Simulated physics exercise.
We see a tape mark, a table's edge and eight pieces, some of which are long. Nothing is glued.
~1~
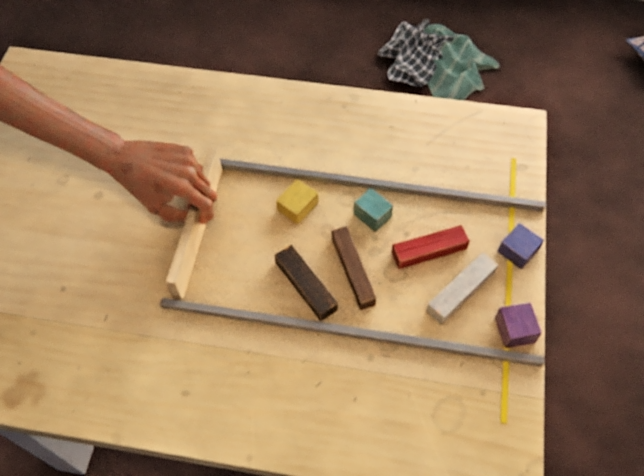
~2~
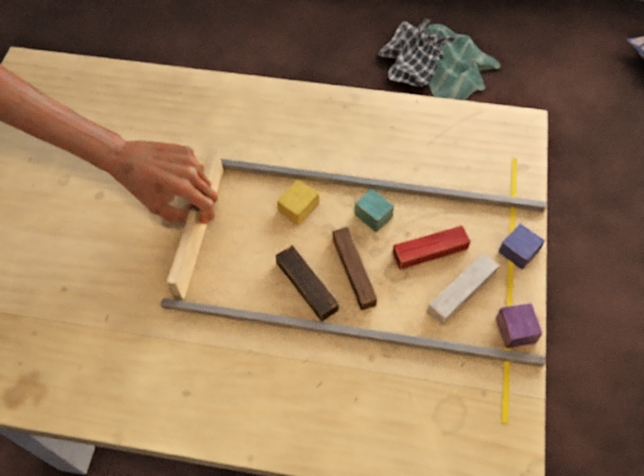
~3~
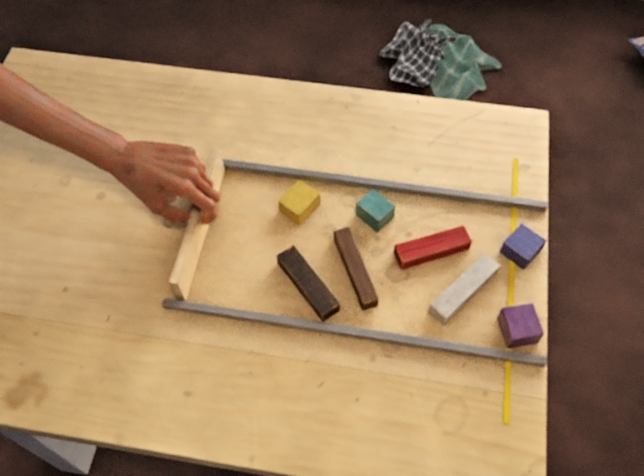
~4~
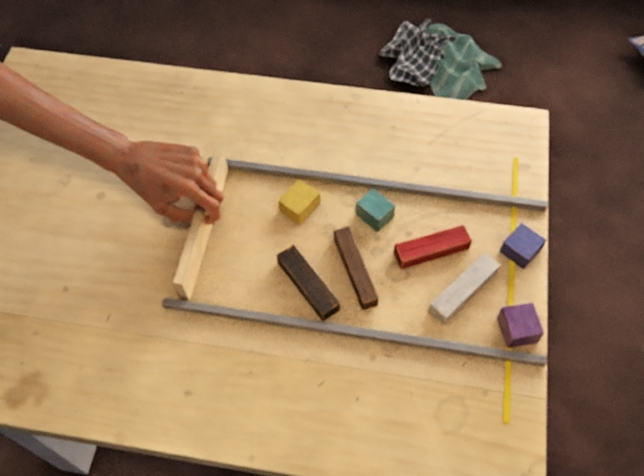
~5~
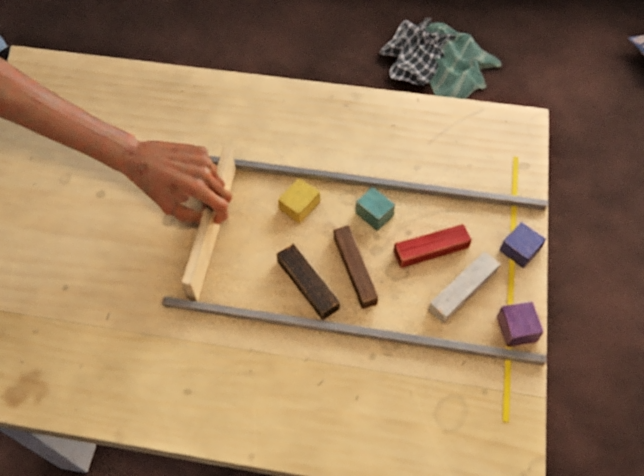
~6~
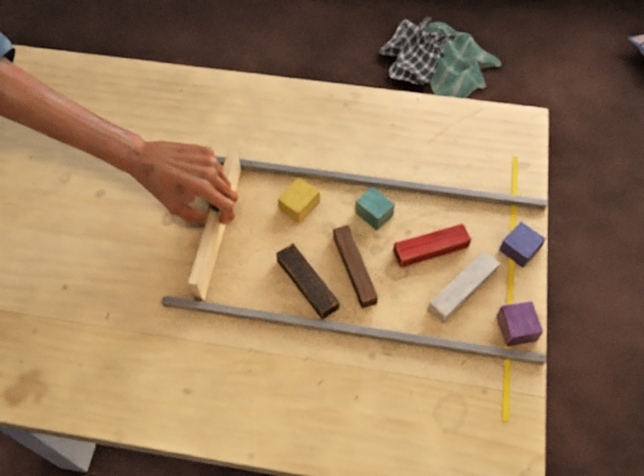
A hand slides a wooden board slightly right between two rails, toward eight still pieces.
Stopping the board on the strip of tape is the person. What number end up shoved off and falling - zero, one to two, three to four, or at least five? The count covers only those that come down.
After the push, five or more are missing from the table.
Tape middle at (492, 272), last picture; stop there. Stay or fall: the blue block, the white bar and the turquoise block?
Here the blue block drops down while the white bar drops down and the turquoise block remains in place.
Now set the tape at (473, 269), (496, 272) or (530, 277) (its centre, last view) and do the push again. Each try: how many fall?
Tallies in the order given: 2, 4, 6.
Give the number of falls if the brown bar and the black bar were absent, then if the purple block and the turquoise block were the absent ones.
Result, first then second: 3, 3.
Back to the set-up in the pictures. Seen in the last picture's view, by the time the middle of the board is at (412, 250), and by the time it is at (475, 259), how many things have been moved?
Moved so far: 6, then 8.
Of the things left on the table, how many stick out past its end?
Things overhanging at the end: 1.
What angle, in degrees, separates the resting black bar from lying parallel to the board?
I'd say it's about 0° out of line.
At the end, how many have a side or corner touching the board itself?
Total: 2.
Early on, none off yet; blue block at rest near (522, 244); purple block at rest near (519, 324); white bar at rest near (464, 287).
A while later, none off yet; blue block leaning a little near (560, 259); purple block travelled about its own width near (546, 336); white bar travelled about its own width near (528, 300).
Finally, the number that fall off is five or more; lost, turquoise block, red stick, white bar, purple block and blue block.
